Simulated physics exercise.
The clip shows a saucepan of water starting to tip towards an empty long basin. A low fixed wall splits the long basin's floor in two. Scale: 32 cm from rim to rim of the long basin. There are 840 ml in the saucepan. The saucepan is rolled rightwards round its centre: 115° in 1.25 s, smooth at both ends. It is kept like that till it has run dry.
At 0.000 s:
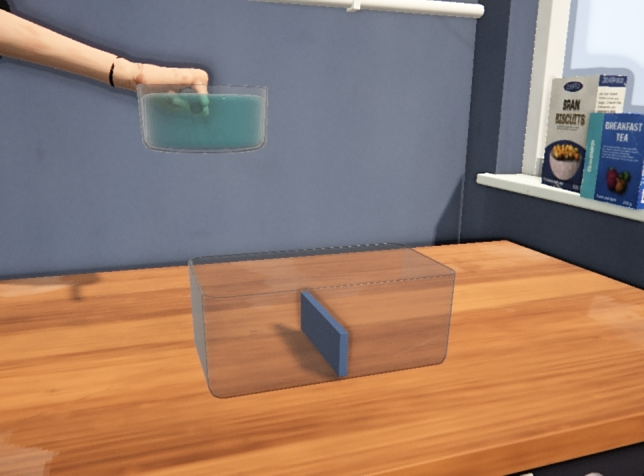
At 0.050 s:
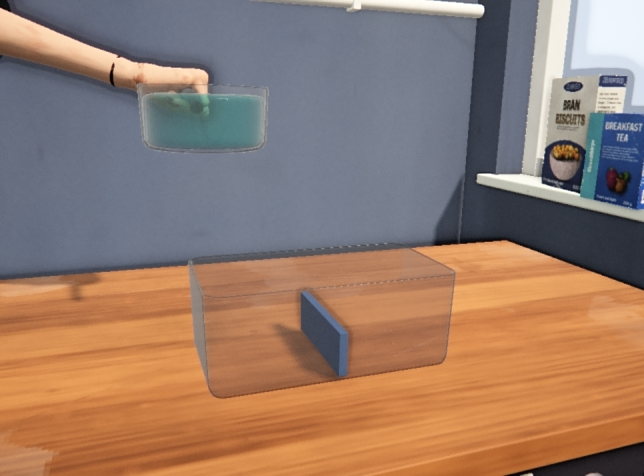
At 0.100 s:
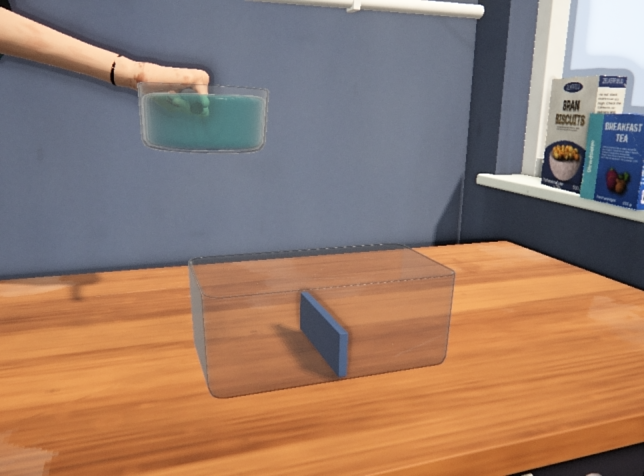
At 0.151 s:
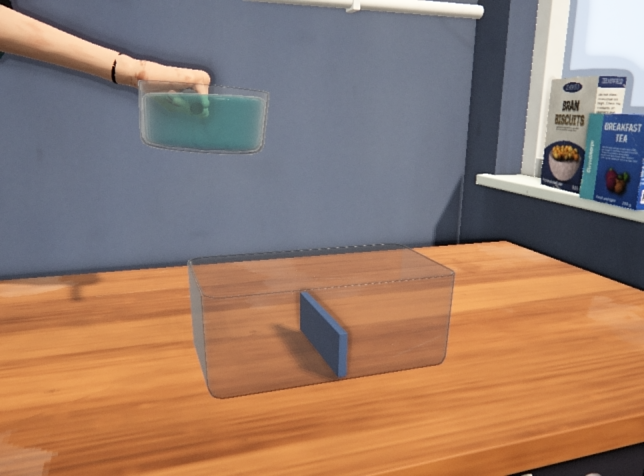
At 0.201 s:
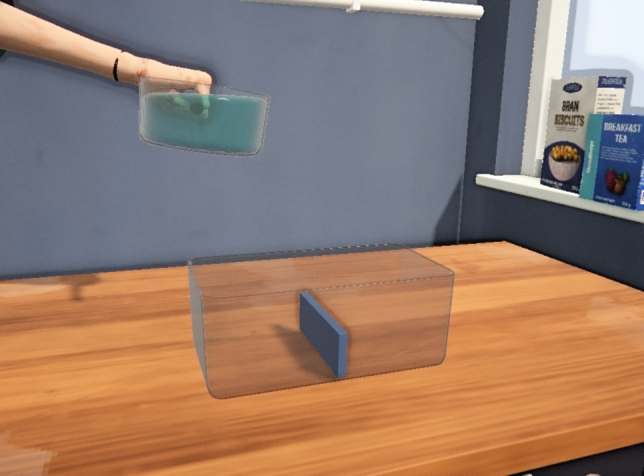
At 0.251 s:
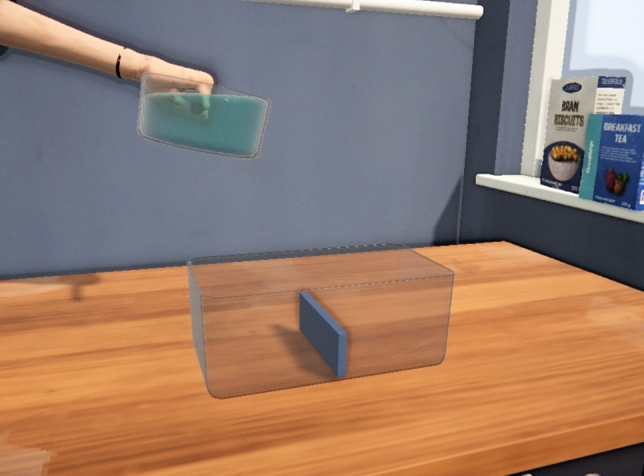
We see a hand holding a clear container of teal water above an empty, transparent long basin with a low blue wall inside, on a wooden counter. The container stays level at first, then tilts slightly rightwards.
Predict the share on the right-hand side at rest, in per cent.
About 56 per cent.
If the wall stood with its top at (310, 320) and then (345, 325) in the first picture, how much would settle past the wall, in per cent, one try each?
In turn about 65 and 25 per cent.
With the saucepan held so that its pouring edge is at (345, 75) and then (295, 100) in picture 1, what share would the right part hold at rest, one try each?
First 90, then 80 per cent.
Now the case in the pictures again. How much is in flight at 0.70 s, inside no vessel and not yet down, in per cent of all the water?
About 40 per cent.
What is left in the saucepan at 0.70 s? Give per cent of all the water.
Near 46 in a hundred.
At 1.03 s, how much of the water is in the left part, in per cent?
Some 30 per cent.
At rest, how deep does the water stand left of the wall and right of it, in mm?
Left about 14 mm, right about 20 mm.
By 0.70 s the tilt is 68° and 46 per cent is still to pour, 5 is left of the wall and 10 right of it.
By 1.03 s the tilt is 106° and 5 per cent is still to pour, 30 is left of the wall and 55 right of it.
By 1.38 s the tilt is 115° and 0 per cent is still to pour, 43 is left of the wall and 56 right of it.
By 1.75 s the tilt is 115° and 0 per cent is still to pour, 43 is left of the wall and 56 right of it.
At rest 43 per cent lies left of the wall, 56 right of it and 1 outside.
